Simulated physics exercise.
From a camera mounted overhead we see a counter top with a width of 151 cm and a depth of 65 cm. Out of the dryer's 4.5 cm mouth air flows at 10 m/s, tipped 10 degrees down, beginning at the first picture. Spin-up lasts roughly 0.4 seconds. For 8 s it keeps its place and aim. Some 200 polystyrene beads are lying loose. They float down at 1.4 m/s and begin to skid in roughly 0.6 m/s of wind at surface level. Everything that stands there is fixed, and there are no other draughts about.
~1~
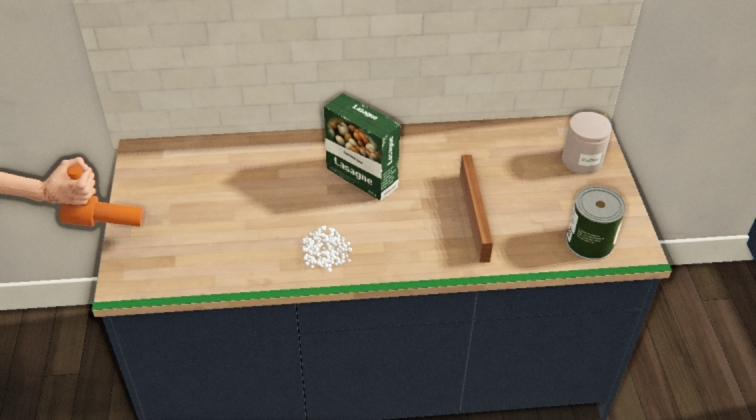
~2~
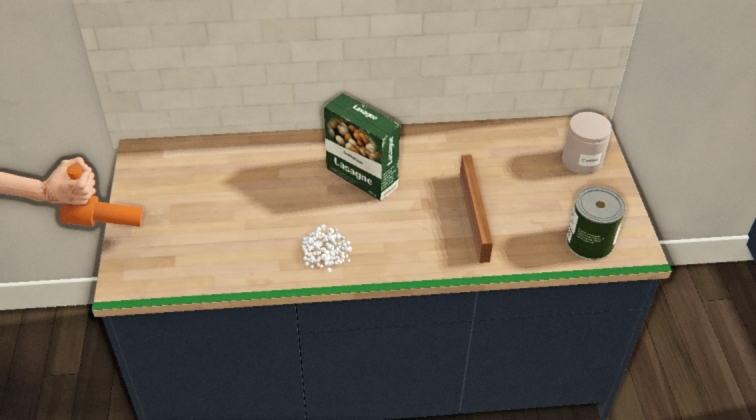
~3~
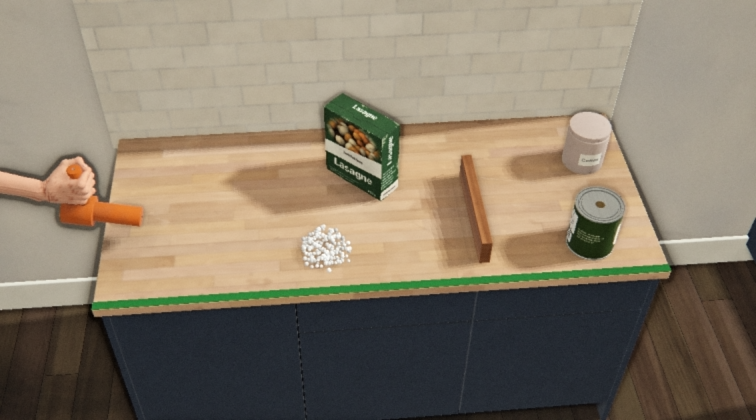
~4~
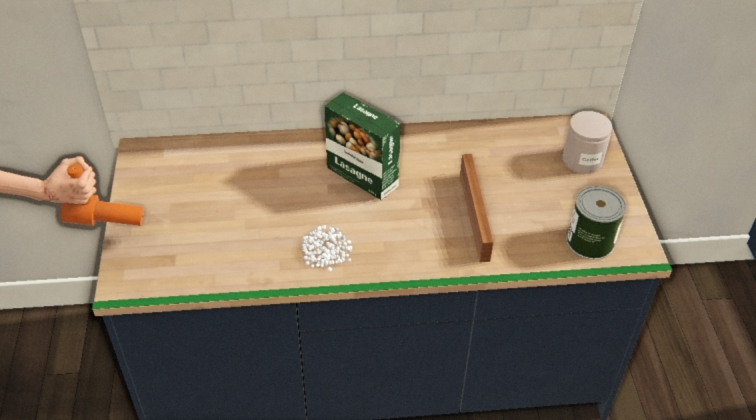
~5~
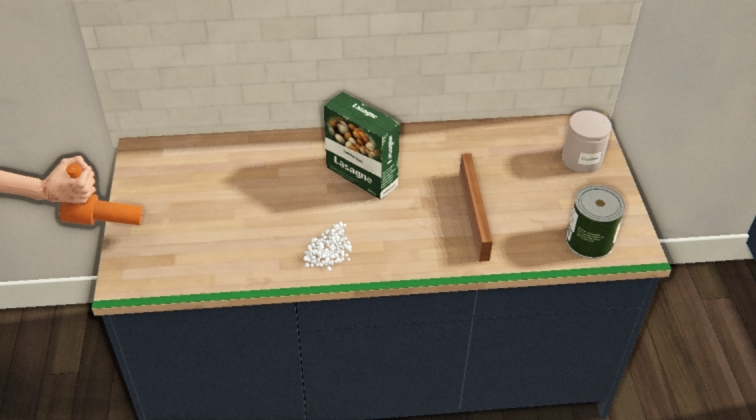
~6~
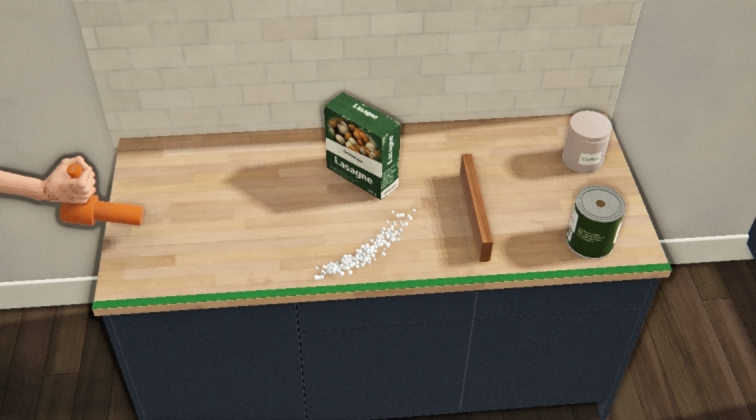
We see a hand holding an orange tool at the left of a wooden counter with a carton, an upright board and two containers, while a pile of white beads lies still, then spreads rightward into a slanting streak.
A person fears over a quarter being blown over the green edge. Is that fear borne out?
Above a quarter.
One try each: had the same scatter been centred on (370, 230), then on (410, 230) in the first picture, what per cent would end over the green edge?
40 %, 40 %.
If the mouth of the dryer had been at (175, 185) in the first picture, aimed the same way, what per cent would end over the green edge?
You'd be looking at something like 90 in a hundred.
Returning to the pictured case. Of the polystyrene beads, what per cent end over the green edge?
Close to 90 percent.
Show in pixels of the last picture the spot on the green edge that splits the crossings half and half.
At about (433, 287).
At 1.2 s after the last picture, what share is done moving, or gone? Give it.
About 90 %.
Then, 1.2 s after the last picture, 88 % are over the green edge; 88 % have settled or left.
Then, 2.2 s after the last picture, 88 % are over the green edge; 88 % have settled or left.
Then, 4.0 s after the last picture, 88 % are over the green edge; 94 % have settled or left.
Then, 7.6 s after the last picture, at the end, 88 % are over the green edge.
